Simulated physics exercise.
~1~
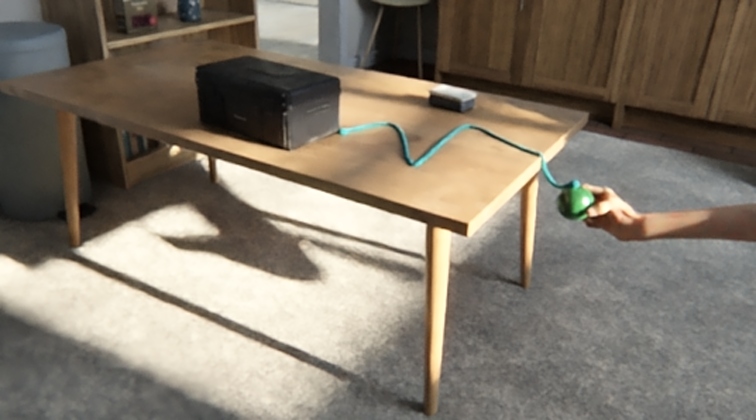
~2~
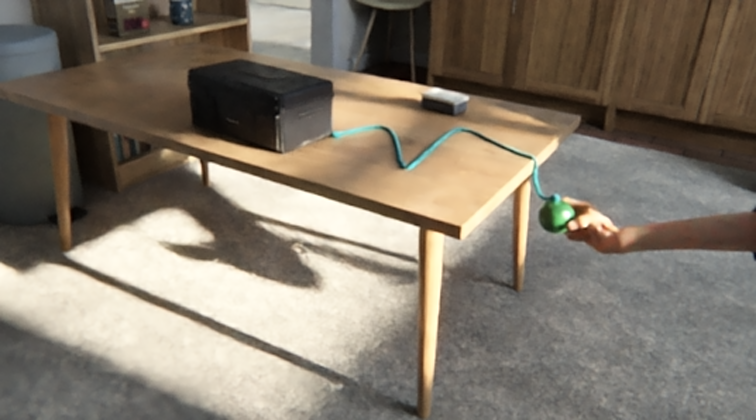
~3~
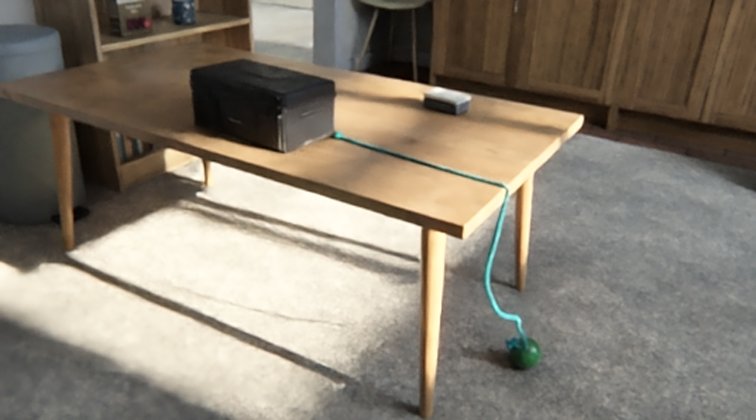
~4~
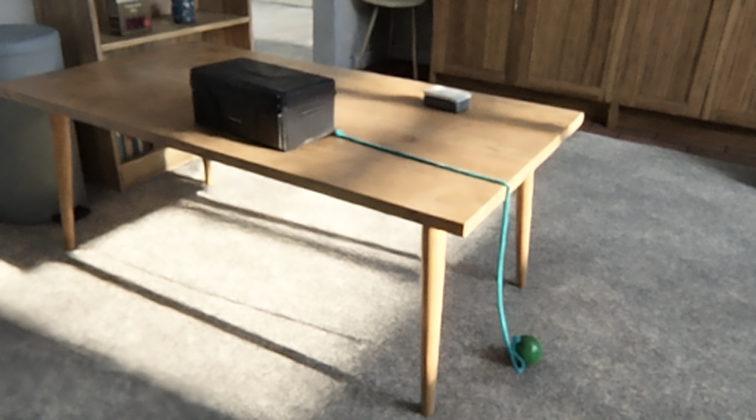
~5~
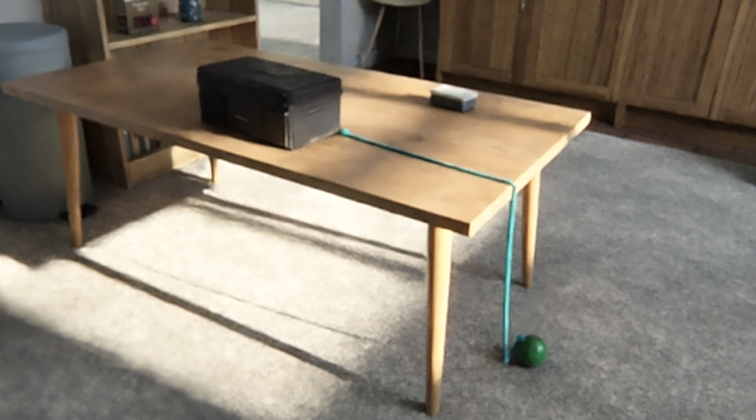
Hand releasing a green apple on a teal cord tied to a black toolbox, the apple dropping to the carpet, toolbox staying put.
